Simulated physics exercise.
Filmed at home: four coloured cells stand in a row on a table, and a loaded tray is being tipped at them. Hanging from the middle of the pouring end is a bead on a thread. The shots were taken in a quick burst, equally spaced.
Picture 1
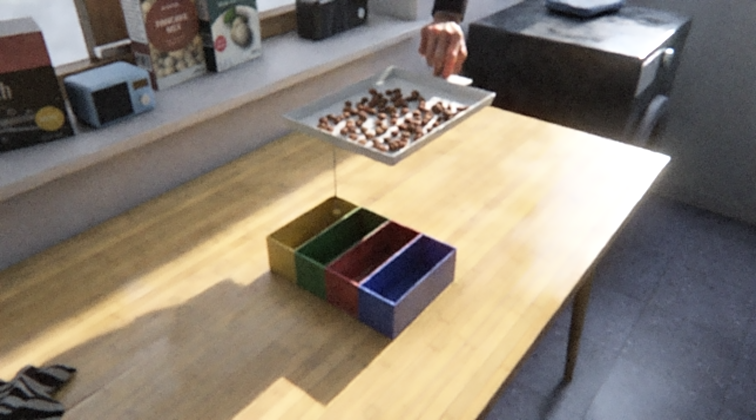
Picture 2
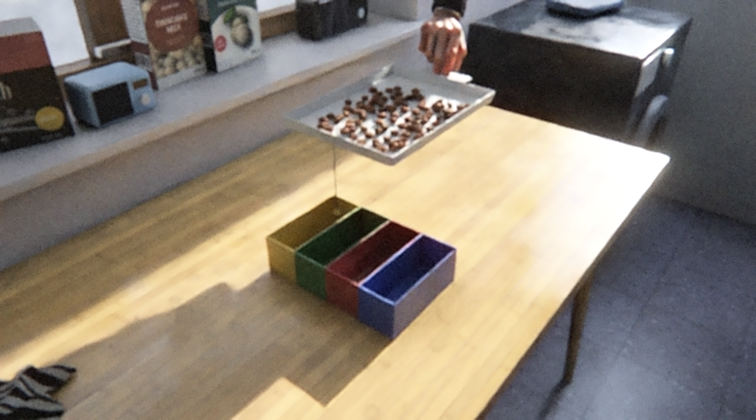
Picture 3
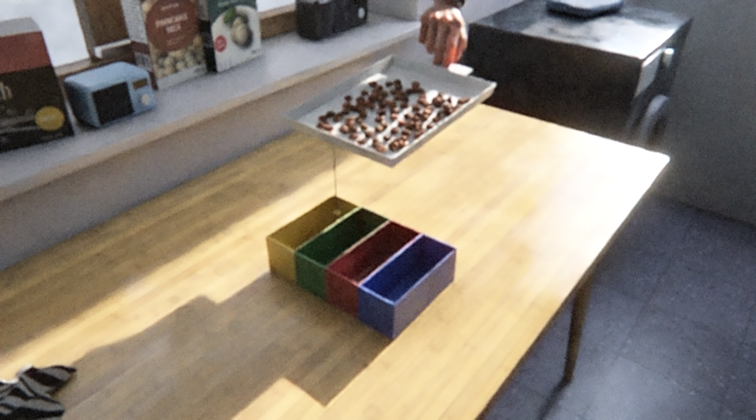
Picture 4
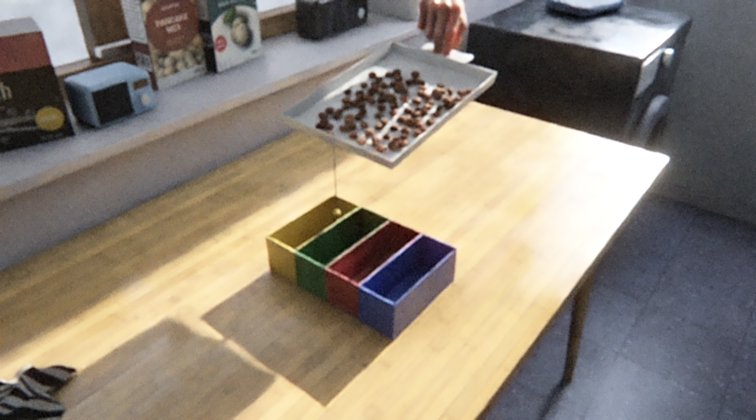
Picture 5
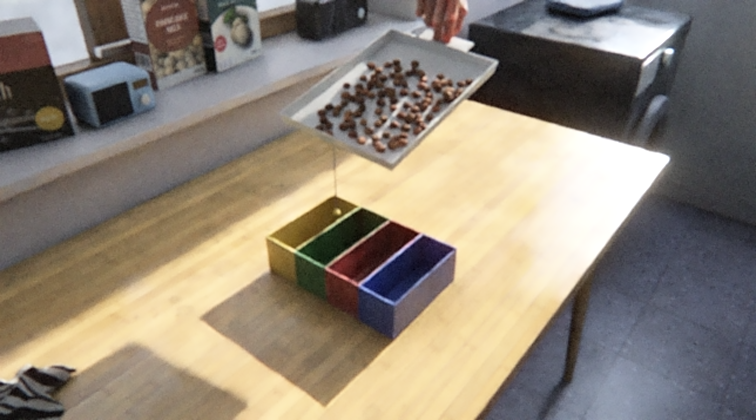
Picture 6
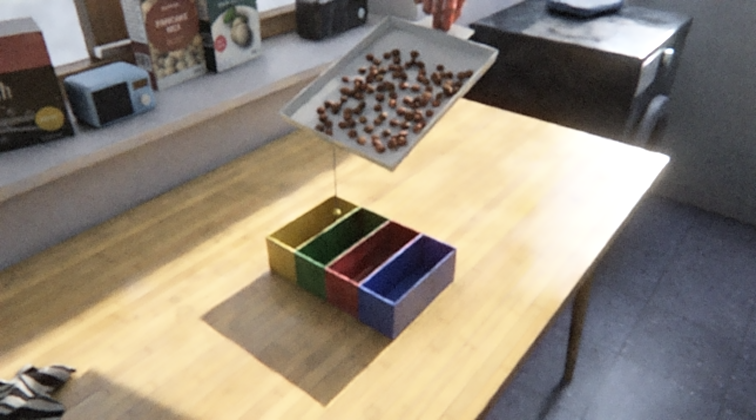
On a sunlit wooden table, four coloured compartments sat in a row while a hand above held a tray of small brown pieces level, then gradually raised its far side, the near edge dipping toward the right corner.
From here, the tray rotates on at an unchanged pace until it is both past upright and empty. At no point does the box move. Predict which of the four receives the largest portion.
The red one receives the largest portion.
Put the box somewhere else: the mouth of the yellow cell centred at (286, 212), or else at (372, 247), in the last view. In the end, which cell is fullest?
The blue one first, the yellow one second.
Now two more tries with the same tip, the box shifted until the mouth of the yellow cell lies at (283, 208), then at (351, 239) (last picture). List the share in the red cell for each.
The first try gives 30 per cent, the second 0 per cent.
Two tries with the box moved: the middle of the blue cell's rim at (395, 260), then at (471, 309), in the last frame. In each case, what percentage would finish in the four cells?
100 %, 70 %.
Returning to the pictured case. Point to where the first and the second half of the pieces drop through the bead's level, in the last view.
The first part passes (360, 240); everything after passes (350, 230).
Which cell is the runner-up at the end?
I'd say that green cell.
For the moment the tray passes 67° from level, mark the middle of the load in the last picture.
Near (366, 143).
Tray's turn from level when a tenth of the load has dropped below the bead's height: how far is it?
Near 75 degrees.
Just after the last frame, tray tipped steeply; almost all on the tray; about a tenth falling or outside the box.
A moment on, tray tipped past a quarter turn; about a tenth on the tray; roughly a third in the red cell; roughly a quarter in the green cell; about a tenth in the blue cell; just a few in the yellow cell; roughly a quarter falling or outside the box.
Further on, tray tipped past a quarter turn; roughly half in the red cell; roughly a quarter in the green cell; about a tenth in the yellow cell; about a tenth in the blue cell.
When it is over, tray tipped past a quarter turn; roughly half in the red cell; roughly a quarter in the green cell; about a tenth in the yellow cell; about a tenth in the blue cell.
